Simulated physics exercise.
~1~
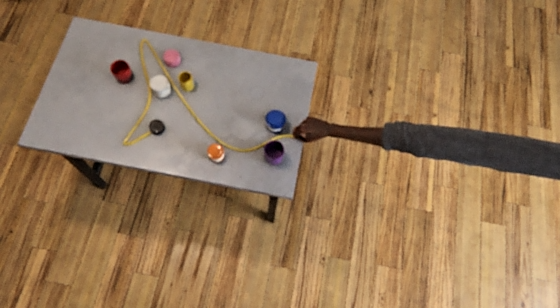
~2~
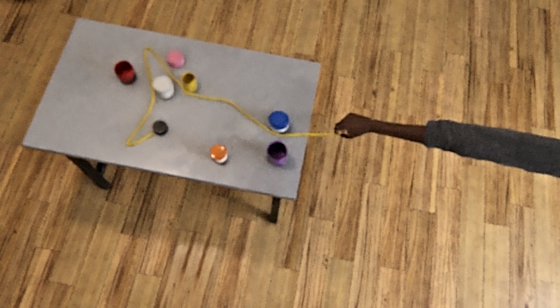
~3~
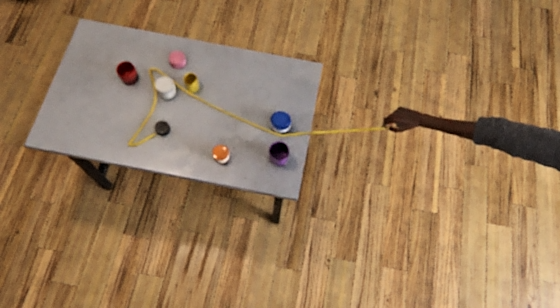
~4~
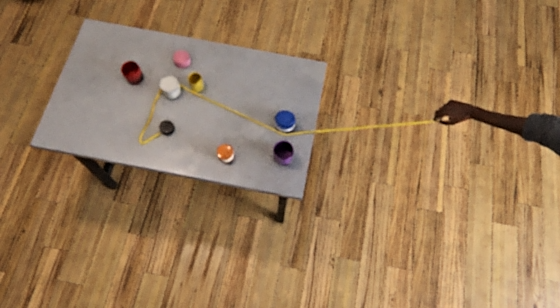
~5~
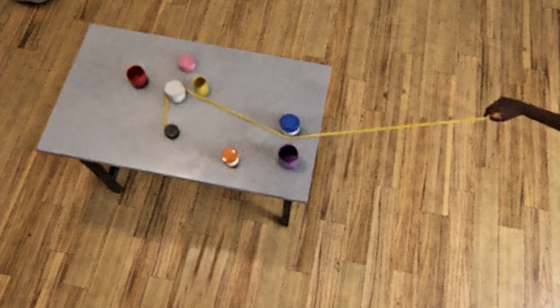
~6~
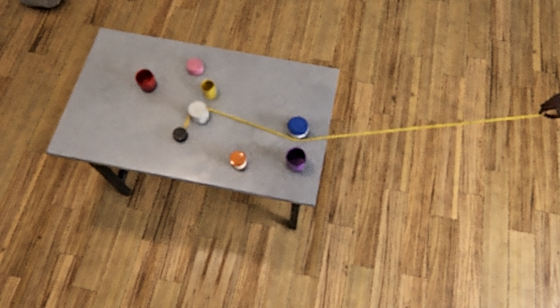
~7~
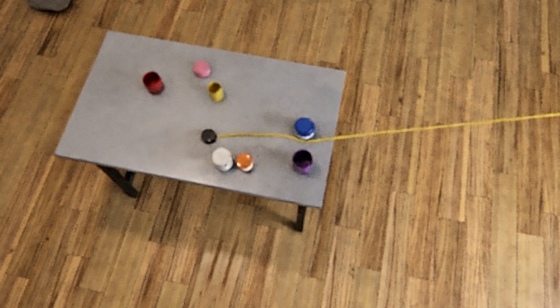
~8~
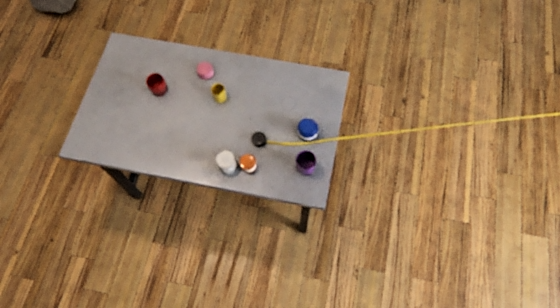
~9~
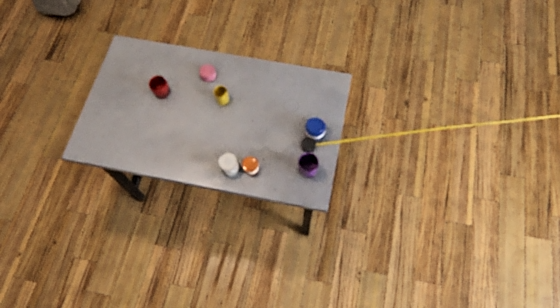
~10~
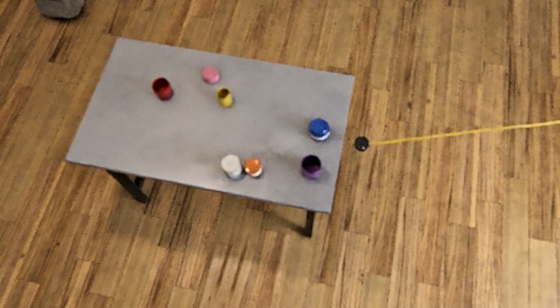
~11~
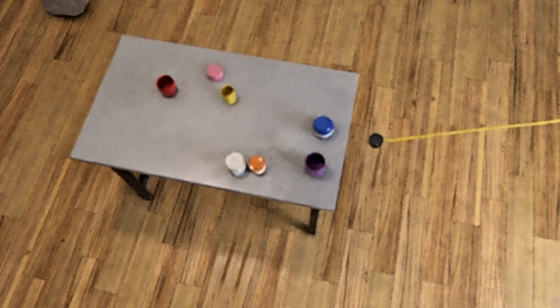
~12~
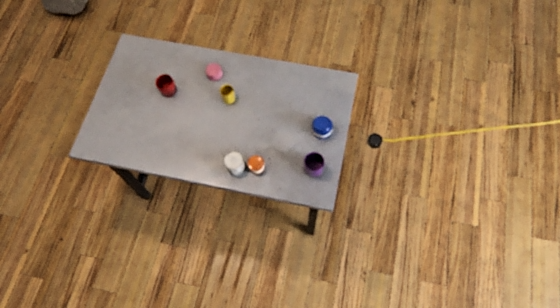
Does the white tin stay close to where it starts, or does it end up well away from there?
The white tin ends up well away from its starting place, next to the orange jar near the front edge of the desk. The pink pot and the purple mug barely shift.
